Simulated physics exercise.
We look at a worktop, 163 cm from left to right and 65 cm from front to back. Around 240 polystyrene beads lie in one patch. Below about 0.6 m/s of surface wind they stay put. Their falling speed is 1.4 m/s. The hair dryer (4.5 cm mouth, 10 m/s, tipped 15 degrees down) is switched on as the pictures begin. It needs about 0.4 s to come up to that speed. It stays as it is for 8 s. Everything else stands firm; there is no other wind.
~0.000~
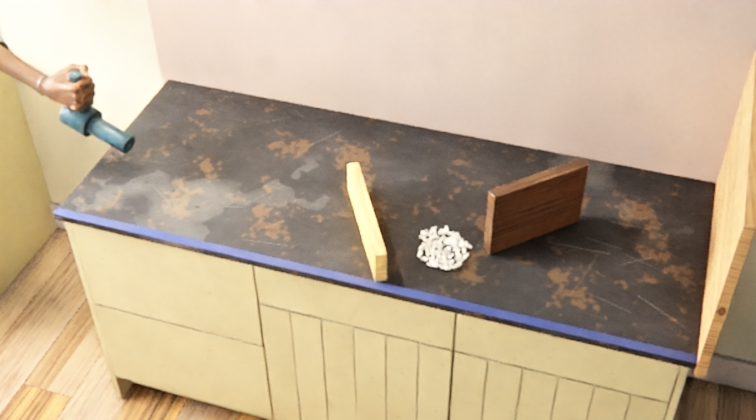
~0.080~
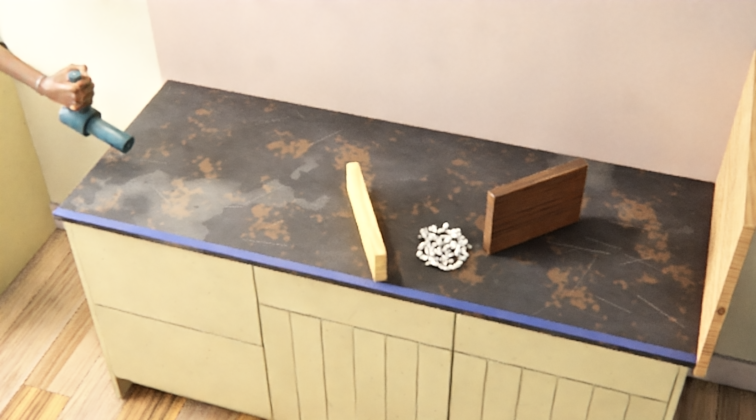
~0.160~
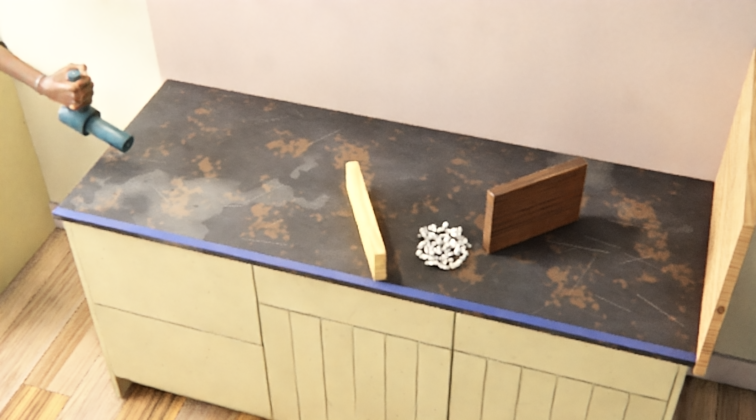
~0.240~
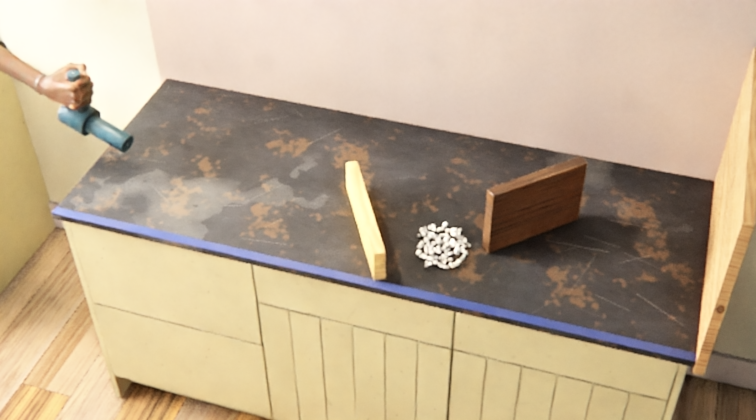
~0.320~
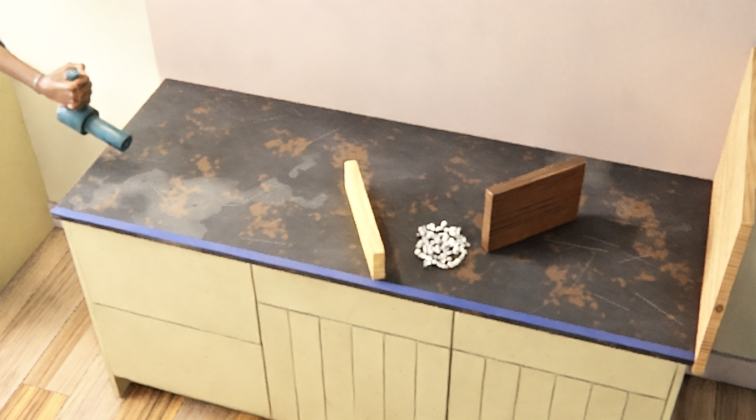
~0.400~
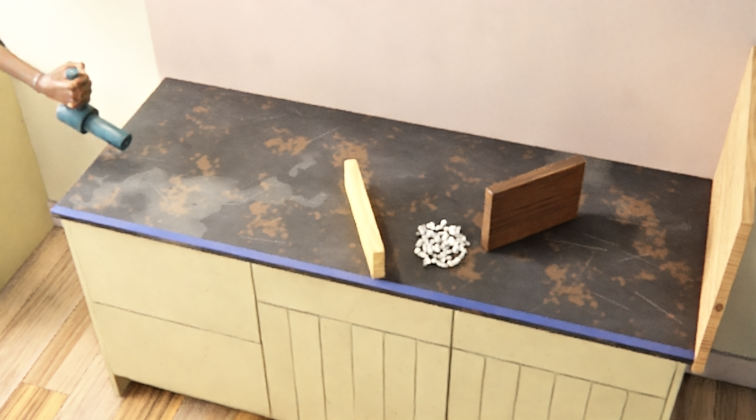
On a dark, rust-patched worktop with a blue edge, a hand at the left held a hair dryer pointing towards two upright boards and a patch of white beads between them, and nothing visibly moved.
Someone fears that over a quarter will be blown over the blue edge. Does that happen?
Answer: No.
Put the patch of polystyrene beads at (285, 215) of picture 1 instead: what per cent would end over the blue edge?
It would be near 80 %.
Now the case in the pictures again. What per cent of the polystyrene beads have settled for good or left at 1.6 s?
Near 90 %.
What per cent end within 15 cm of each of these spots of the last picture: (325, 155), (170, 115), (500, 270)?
In turn about 0 %, 0 %, 30 %.
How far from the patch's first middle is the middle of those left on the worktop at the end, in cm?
Roughly 0 cm.
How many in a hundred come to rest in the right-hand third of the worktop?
Some 0 per cent.
After 1.6 s the count stands so, 0 % are over the blue edge; the middle of those still in play is near (439, 244).
After 2.6 s the count stands so, 0 % are over the blue edge; the middle of those still in play is near (439, 244).
After 4.4 s the count stands so, 0 % are over the blue edge; the middle of those still in play is near (439, 244).
After 8.0 s, at the end, 0 % are over the blue edge; the middle of those still in play is near (439, 244).
